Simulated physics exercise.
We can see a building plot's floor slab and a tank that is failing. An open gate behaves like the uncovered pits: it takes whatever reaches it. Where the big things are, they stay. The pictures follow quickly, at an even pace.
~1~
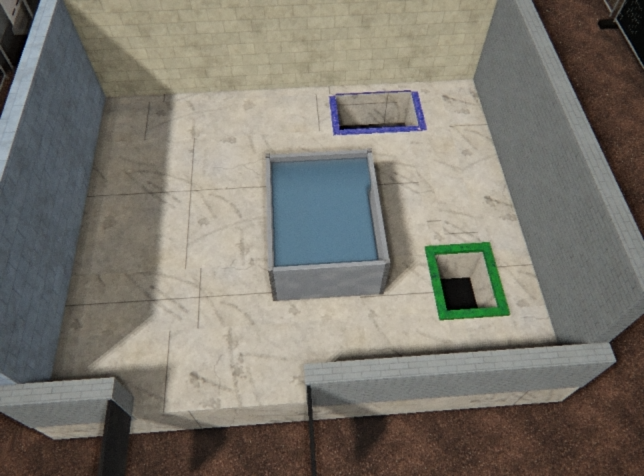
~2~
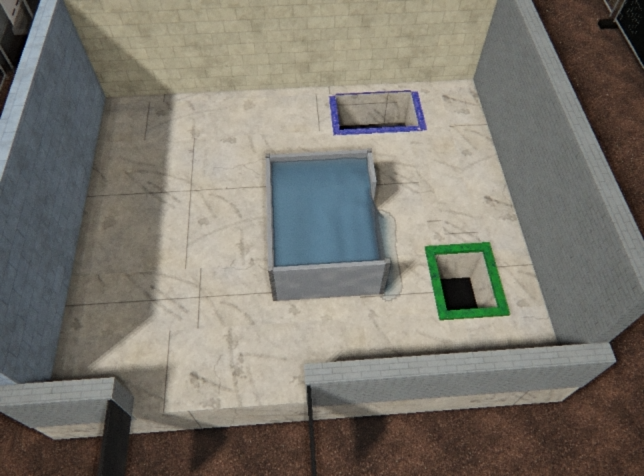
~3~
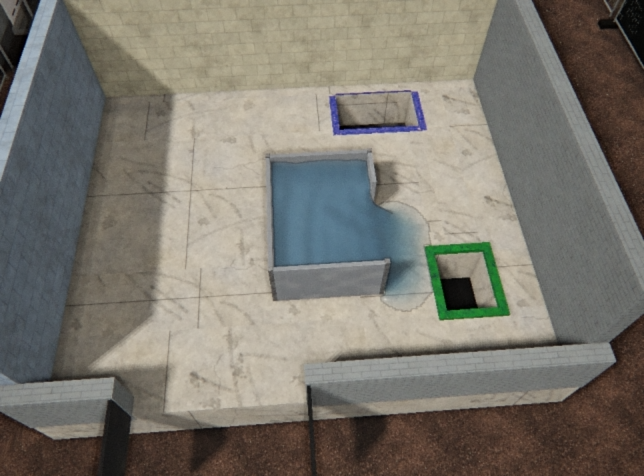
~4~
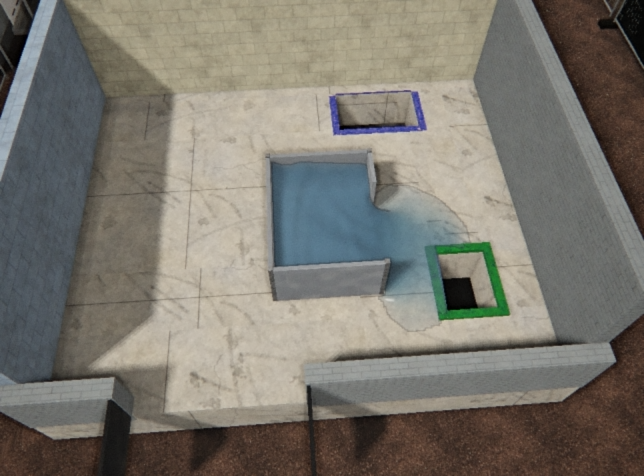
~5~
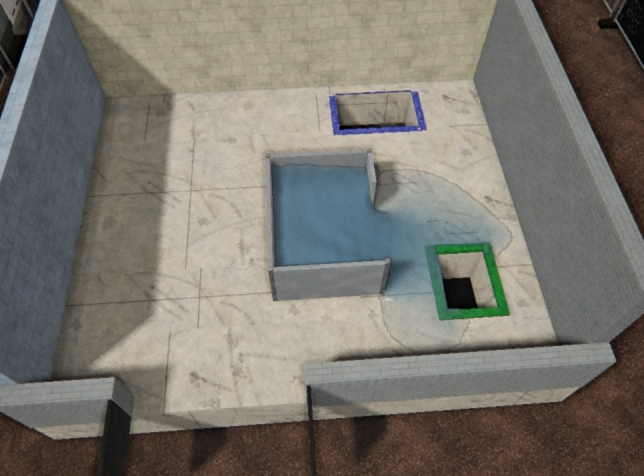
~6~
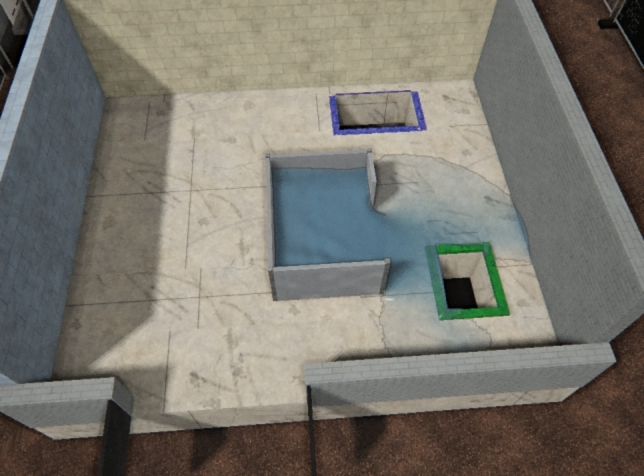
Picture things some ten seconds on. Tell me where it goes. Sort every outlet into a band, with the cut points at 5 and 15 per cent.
Final shares: The gate under 5 %; the blue pit over 15 %; the green pit over 15 %.
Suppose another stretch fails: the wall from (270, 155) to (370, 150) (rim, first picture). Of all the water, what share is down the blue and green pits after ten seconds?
Near enough: Blue 50 percent, green 0 percent.
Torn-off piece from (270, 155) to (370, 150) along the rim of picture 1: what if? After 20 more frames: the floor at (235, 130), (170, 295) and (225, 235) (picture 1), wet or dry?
Going point by point: Waterlogged, left unwetted, left unwetted.
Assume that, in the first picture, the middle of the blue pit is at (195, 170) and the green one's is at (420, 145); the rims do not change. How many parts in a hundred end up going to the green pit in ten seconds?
Share for green, in per cent: 8.
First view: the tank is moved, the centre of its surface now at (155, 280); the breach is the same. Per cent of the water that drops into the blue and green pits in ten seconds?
I'd guess blue takes near 20 % and green near 25 %.
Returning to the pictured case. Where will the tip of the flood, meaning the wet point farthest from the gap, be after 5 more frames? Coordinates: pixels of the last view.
Approximate pixel: (481, 118).
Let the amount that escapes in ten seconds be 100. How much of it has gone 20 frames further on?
65 per cent.
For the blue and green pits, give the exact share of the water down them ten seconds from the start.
Approximate shares: 18 per cent and 44 per cent.
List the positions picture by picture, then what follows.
In the first picture, still water in the water tank at (324, 209).
In the second picture, water pours out at (375, 241) and has run to (394, 293).
In the third picture, water pours out at (375, 243) and has run to (416, 300).
In the fourth picture, the front is at (462, 229), out from the gap at (374, 244).
In the fifth picture, water pours out at (374, 244) and has run to (501, 230).
In the sixth picture, water pours out at (374, 244) and has run to (512, 203).
A moment on, water covers 20 % of the floor; the gate 0 %, the blue pit 0 %, the green pit 19 %.
Next, water covers 25 % of the floor; the gate 0 %, the blue pit 0 %, the green pit 29 %.
Then, water covers 35 % of the floor; the gate 0 %, the blue pit 5 %, the green pit 37 %.
Later, water covers 45 % of the floor; the gate 0 %, the blue pit 13 %, the green pit 43 %.
In the end, water covers 55 % of the floor; the gate 2 %, the blue pit 18 %, the green pit 44 %.
